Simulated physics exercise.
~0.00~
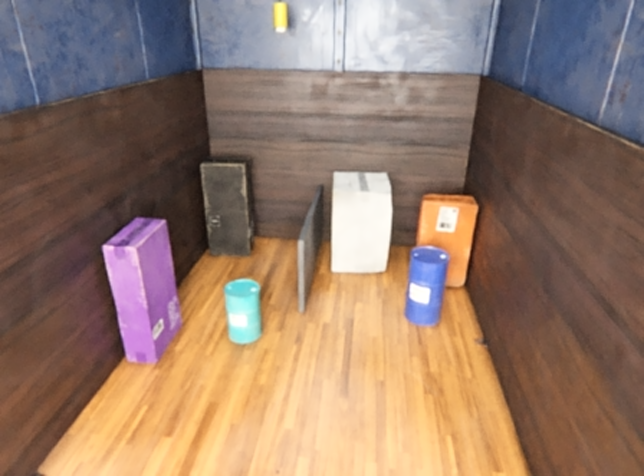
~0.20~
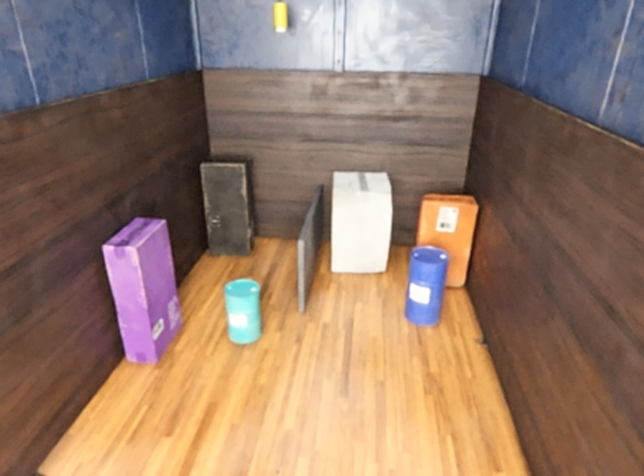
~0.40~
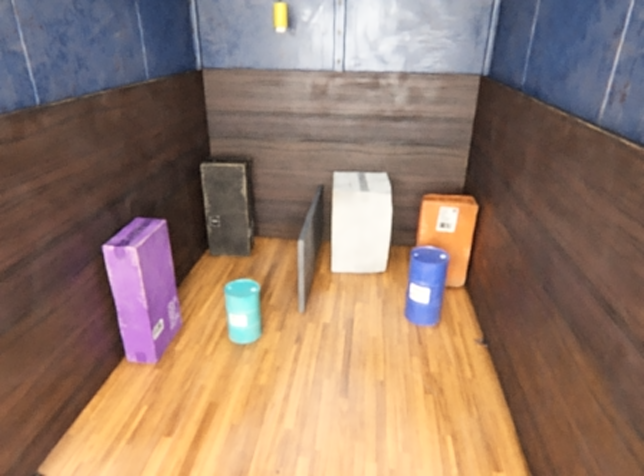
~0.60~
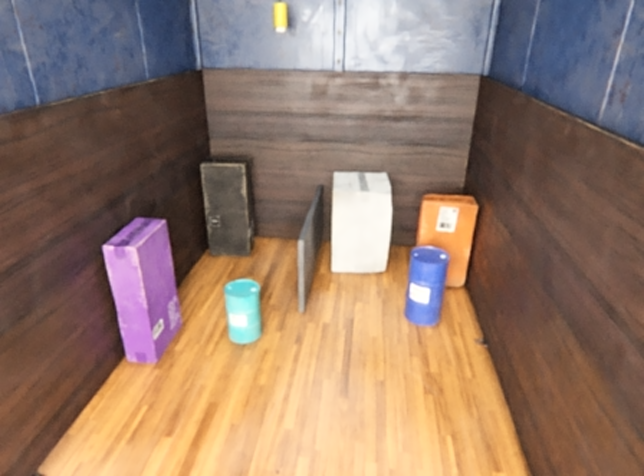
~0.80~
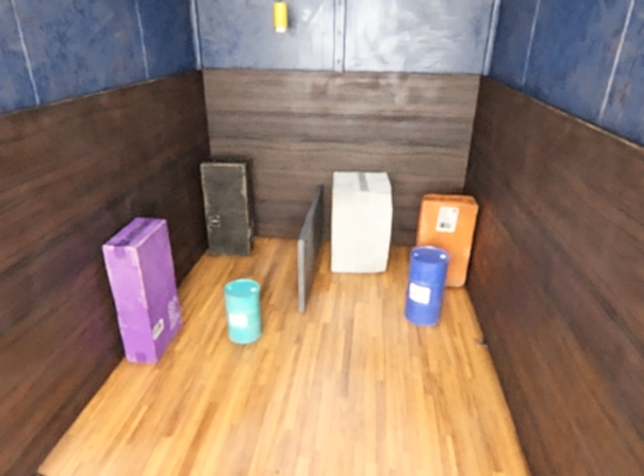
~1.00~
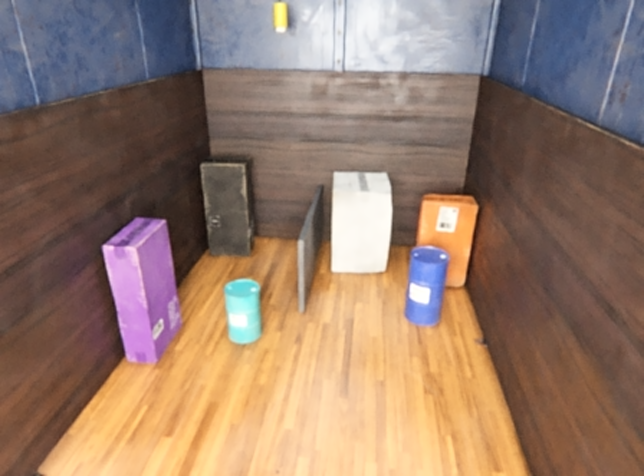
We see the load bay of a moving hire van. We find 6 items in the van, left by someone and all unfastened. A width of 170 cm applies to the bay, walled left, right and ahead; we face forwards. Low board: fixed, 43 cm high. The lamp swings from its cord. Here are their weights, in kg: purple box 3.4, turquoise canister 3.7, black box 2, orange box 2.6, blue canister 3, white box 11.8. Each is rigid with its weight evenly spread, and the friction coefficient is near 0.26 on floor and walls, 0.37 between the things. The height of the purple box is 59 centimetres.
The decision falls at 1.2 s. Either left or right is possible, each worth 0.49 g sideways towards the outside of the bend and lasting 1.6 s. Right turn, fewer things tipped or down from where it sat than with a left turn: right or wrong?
Right.
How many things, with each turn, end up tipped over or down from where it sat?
Steering left costs 1, steering right costs 0.
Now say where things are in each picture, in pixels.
No push; purple box (147, 290); turquoise canister (244, 311), in the first picture.
Push 0.45 g jolt; blue canister (426, 286); white box (360, 222), in the second picture.
Push 0.45 g jolt; black box (229, 208); orange box (443, 241), in the third picture.
No push; blue canister (426, 286); white box (360, 222), in the fourth picture.
No push; black box (229, 208); orange box (443, 241), in the fifth picture.
No push; purple box (147, 290); turquoise canister (244, 311), in the sixth picture.
Turning left. By 1.70 s, push 0.49 g right; purple box tilted 17° near (170, 290); turquoise canister 11 cm from its spot near (266, 313); black box 11 cm from its spot.
By 2.00 s, push 0.49 g right; purple box tilted 71° near (251, 315); turquoise canister 43 cm from its spot near (331, 317); black box 42 cm from its spot.
By 2.30 s, push 0.49 g right; purple box on its side near (366, 344); turquoise canister 100 cm from its spot near (450, 322); black box 43 cm from its spot.
When it is over (3.4 s), lying over in the van, purple box; not toppled but over 15 cm from the start, turquoise canister, black box, blue canister and white box; the last one within 15 cm of the start. In the last view, purple box near (433, 376), turquoise canister near (474, 322).
Turning right instead, nothing is lost, 0 of 6 in all.
